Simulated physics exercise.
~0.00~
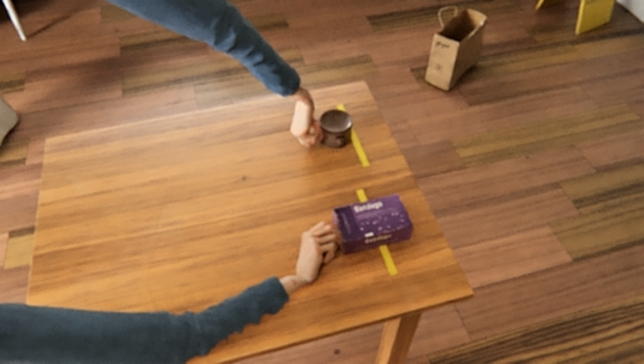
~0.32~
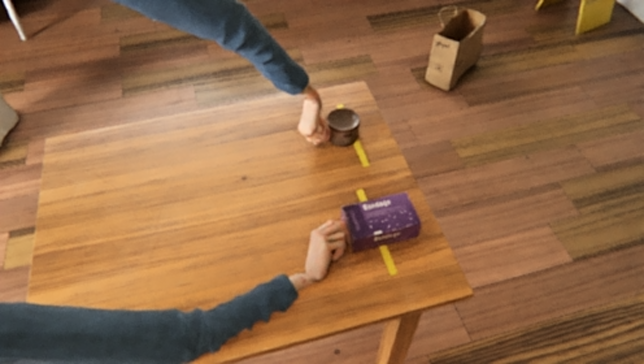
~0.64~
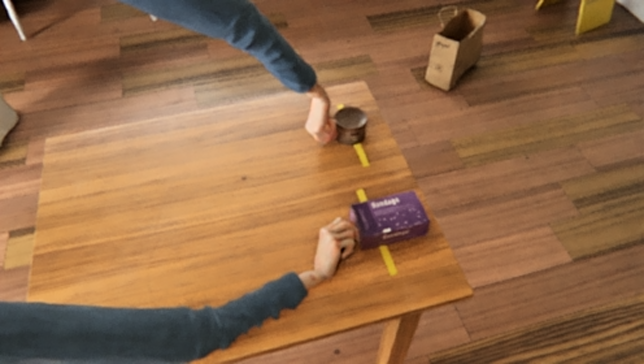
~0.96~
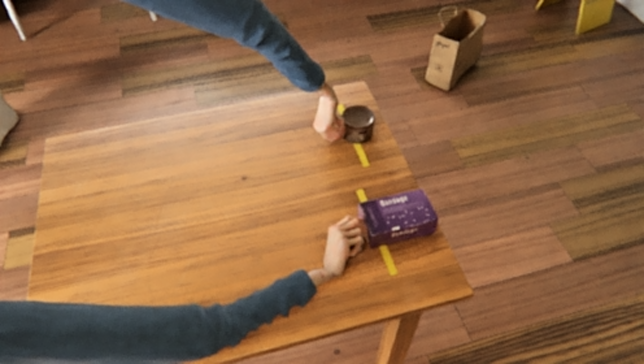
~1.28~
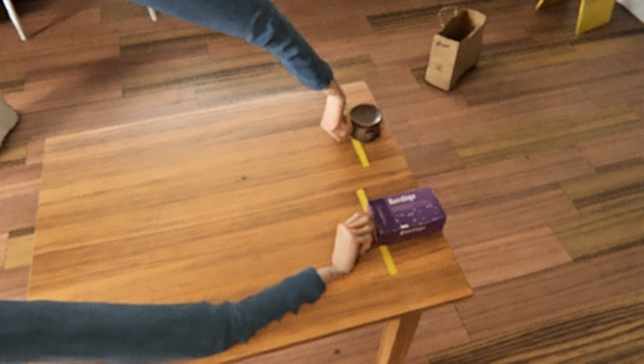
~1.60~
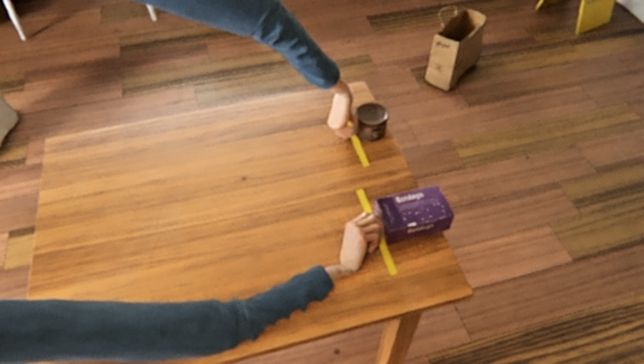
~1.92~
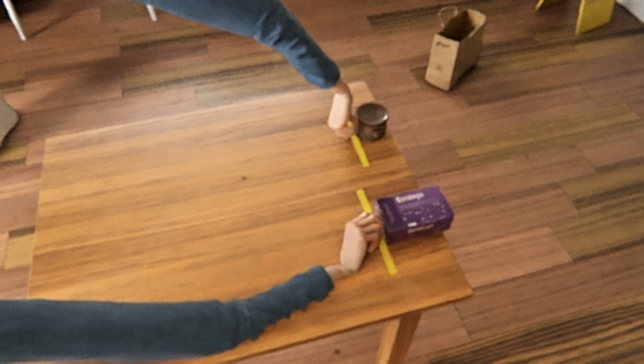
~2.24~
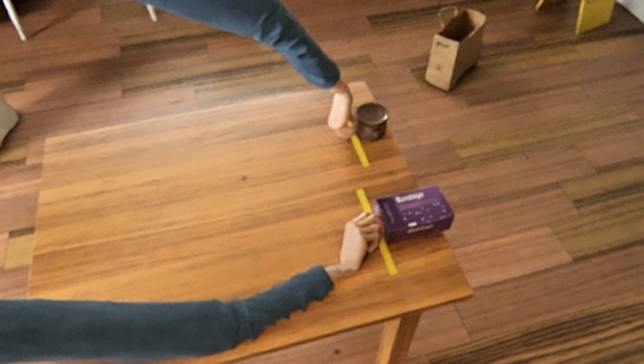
Two hands pushing a brown tub and a purple box rightward past yellow tape, then stopping with both still on the table.
